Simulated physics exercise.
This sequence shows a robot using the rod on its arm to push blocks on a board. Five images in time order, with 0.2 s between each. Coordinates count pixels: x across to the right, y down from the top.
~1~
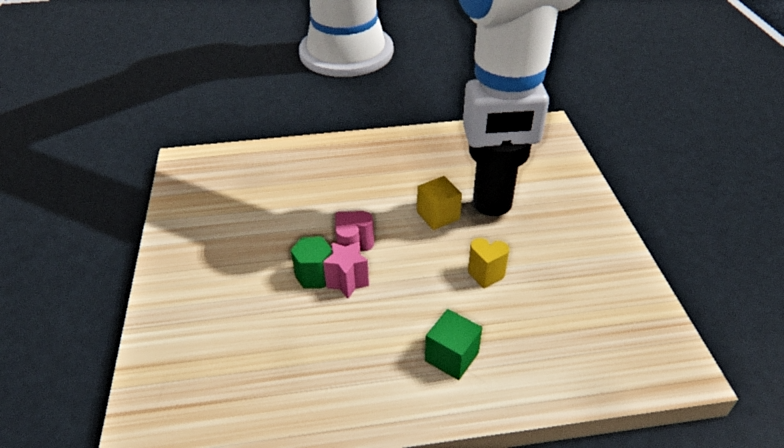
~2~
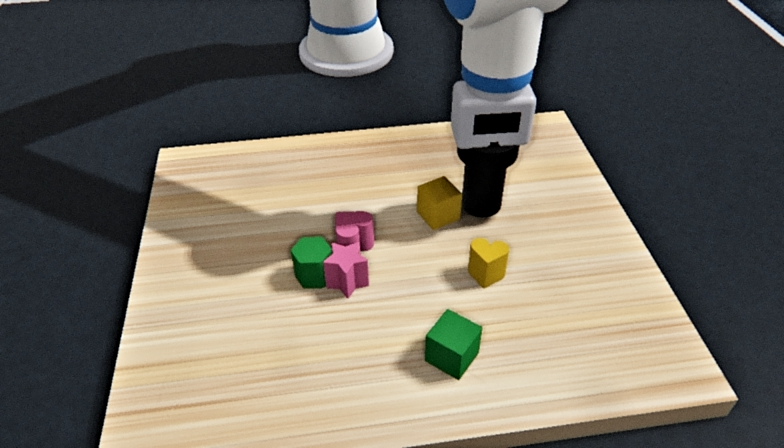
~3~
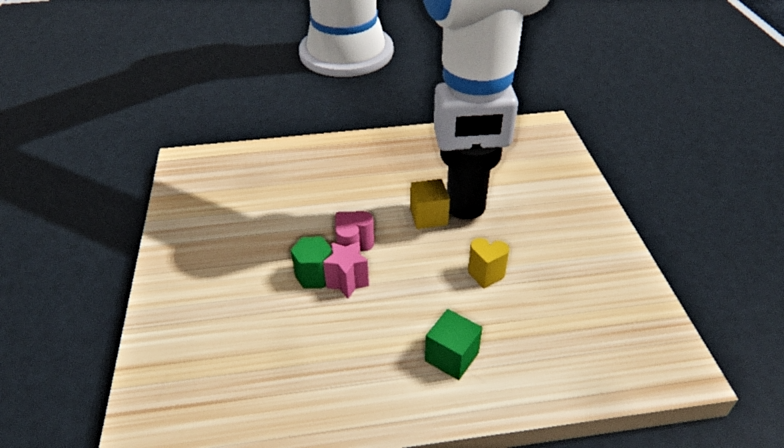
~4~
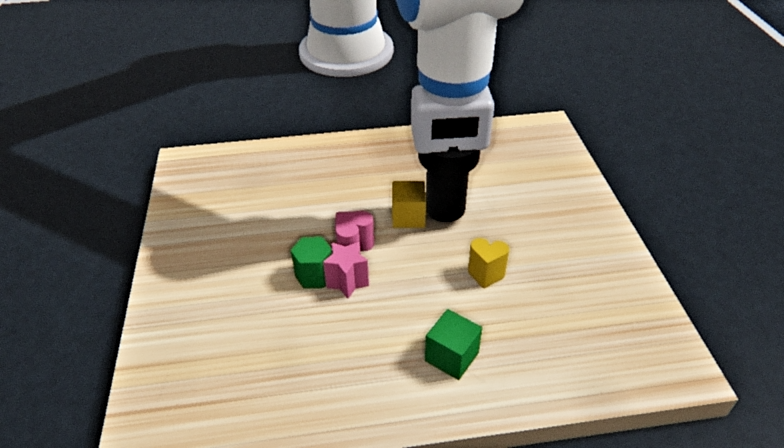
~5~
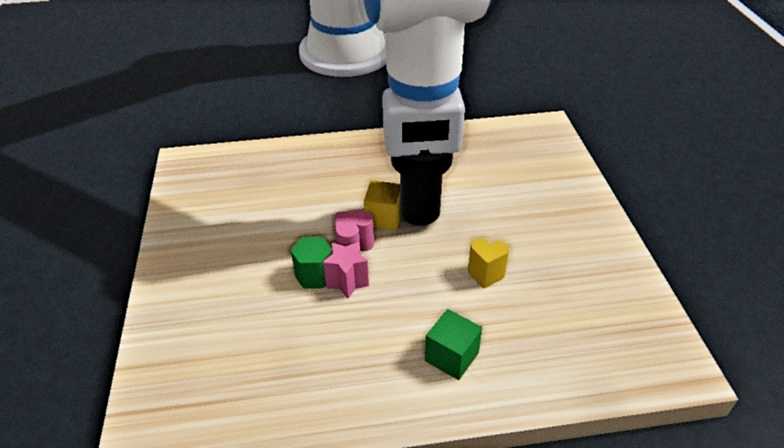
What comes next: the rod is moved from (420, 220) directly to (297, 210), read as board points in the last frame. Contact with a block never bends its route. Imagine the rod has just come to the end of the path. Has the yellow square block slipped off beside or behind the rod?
No.
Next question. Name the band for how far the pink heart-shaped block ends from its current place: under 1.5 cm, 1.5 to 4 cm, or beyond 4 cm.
It goes under 1.5 cm.
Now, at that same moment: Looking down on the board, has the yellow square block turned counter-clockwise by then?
Yes, I think so.
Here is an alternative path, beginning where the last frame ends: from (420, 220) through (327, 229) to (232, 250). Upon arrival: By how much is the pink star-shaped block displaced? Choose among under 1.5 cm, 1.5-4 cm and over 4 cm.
Displaced less than 1.5 cm.
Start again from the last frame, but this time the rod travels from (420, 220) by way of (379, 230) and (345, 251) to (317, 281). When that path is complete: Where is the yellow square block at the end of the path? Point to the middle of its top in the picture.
It comes to (337, 191).
What follows on the original path. One third of the way, rod (378, 209); yellow square block (340, 191).
Two thirds of the way, rod (336, 205); yellow square block (297, 189), turned 20° anticlockwise.
At the end, rod (296, 203); pink heart-shaped block not moved; yellow square block (255, 188), turned 25° anticlockwise.
